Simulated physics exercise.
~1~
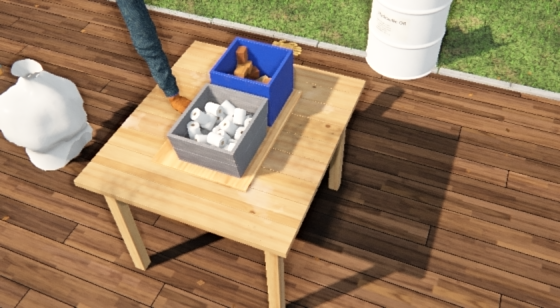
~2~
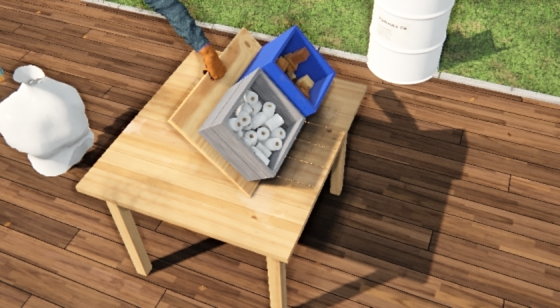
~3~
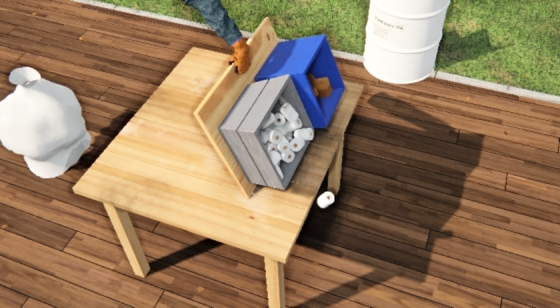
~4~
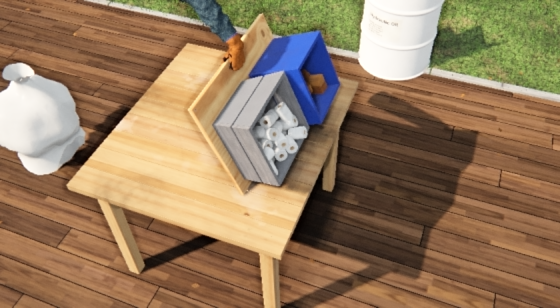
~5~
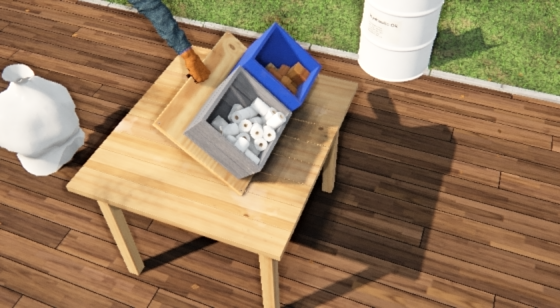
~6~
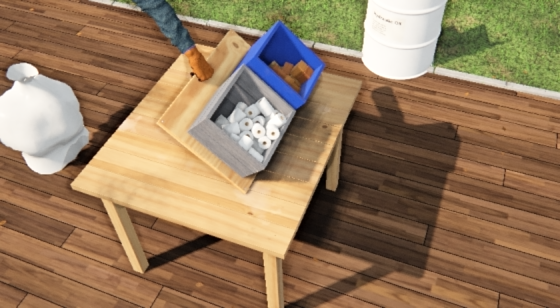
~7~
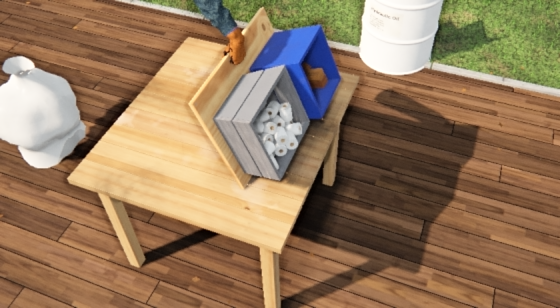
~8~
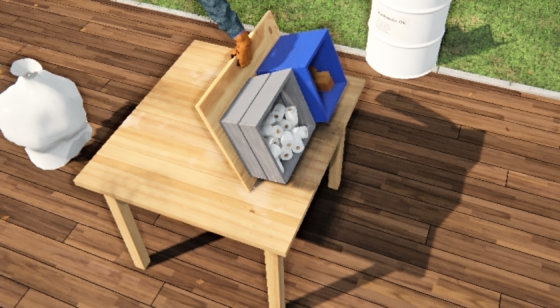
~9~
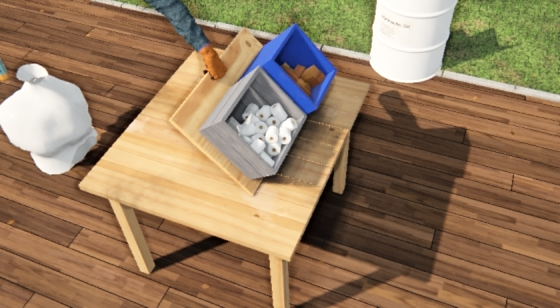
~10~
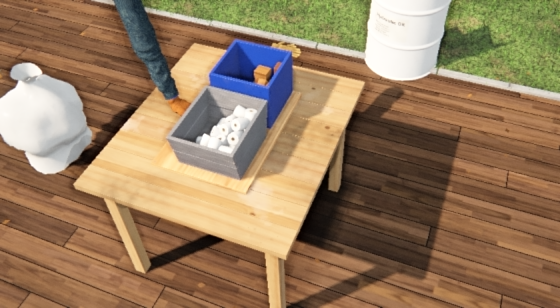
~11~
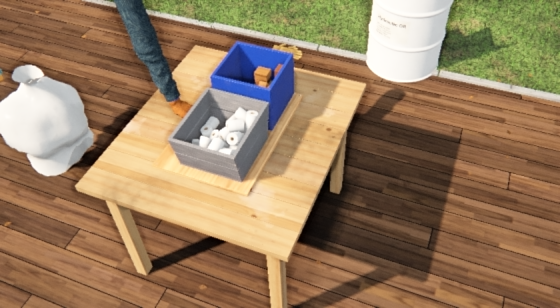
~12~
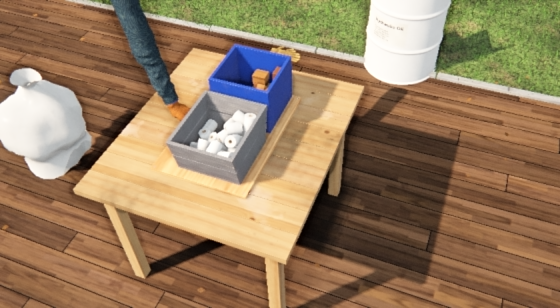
Board with blue and grey crates being tilted steeply right twice by a gloved hand, one white roll falling, then lowered flat.
